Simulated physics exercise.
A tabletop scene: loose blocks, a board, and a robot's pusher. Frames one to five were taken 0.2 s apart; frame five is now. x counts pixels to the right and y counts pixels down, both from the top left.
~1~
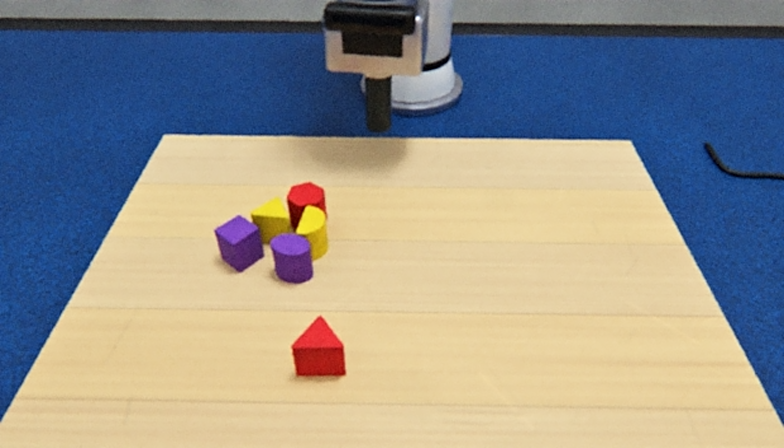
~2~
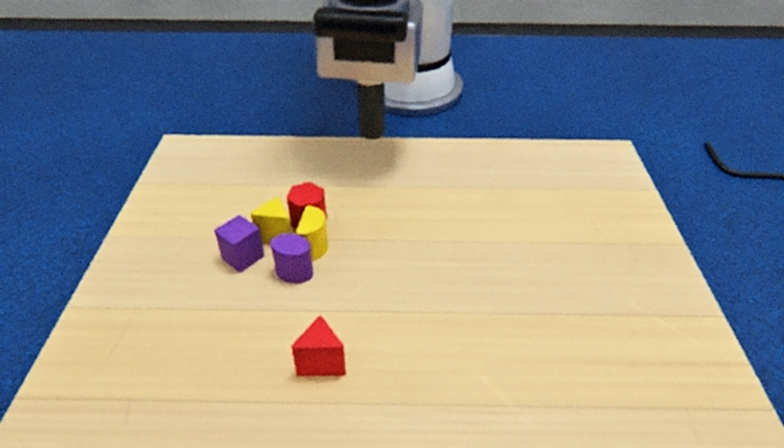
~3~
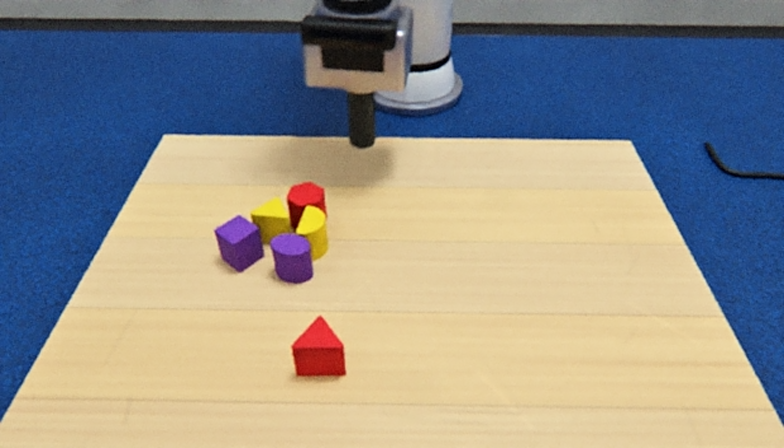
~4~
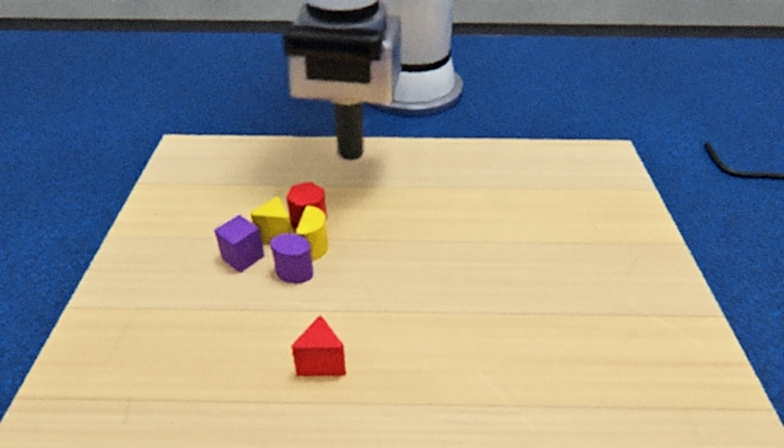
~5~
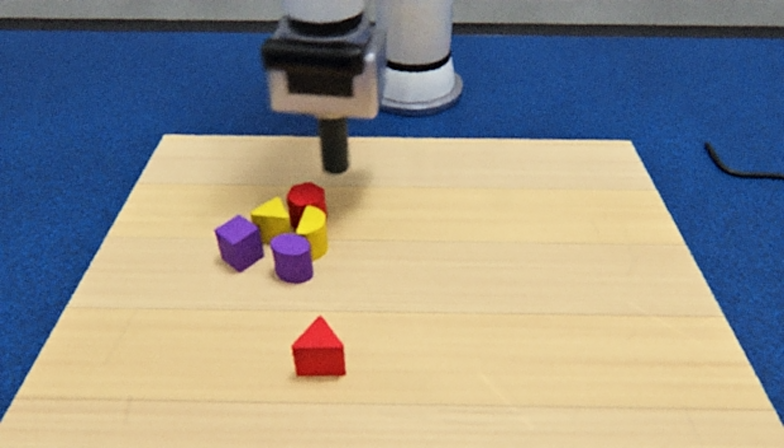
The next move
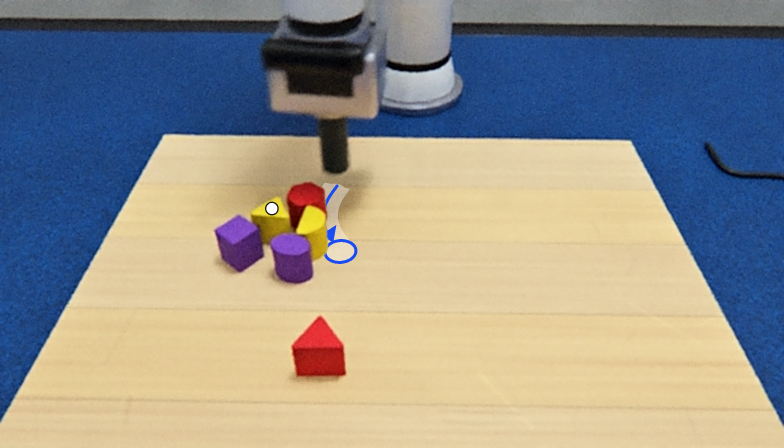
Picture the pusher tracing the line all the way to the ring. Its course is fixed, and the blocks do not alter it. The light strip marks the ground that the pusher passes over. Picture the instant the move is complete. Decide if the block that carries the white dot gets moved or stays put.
Answer: Moved.
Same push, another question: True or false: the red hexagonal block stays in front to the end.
Verdict: False.
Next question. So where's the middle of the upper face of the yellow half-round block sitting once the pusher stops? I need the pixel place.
Around (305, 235).
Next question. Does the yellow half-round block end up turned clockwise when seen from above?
Answer: No.
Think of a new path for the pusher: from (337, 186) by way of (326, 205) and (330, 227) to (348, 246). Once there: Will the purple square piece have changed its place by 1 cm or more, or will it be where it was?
That block stands still.
Path on the board, from (337, 186) by way of (325, 206) and (325, 229) to (340, 251); the dot is on the yellow triangular block.
The first path, step by step. One third of the way, pusher at (323, 189); red hexagonal block at (303, 196).
Two thirds of the way, pusher at (324, 212); yellow triangular block at (259, 213), turned 15° clockwise; purple elliptical block at (291, 250), turned 25° clockwise; red hexagonal block at (291, 213), turned 50° clockwise; yellow half-round block at (305, 234), turned 75° anticlockwise.
At the end, pusher at (339, 233); yellow triangular block at (258, 213), turned 15° clockwise; purple elliptical block at (290, 253), turned 30° clockwise; red hexagonal block at (291, 215), turned 60° clockwise; yellow half-round block at (305, 235), turned 85° anticlockwise.
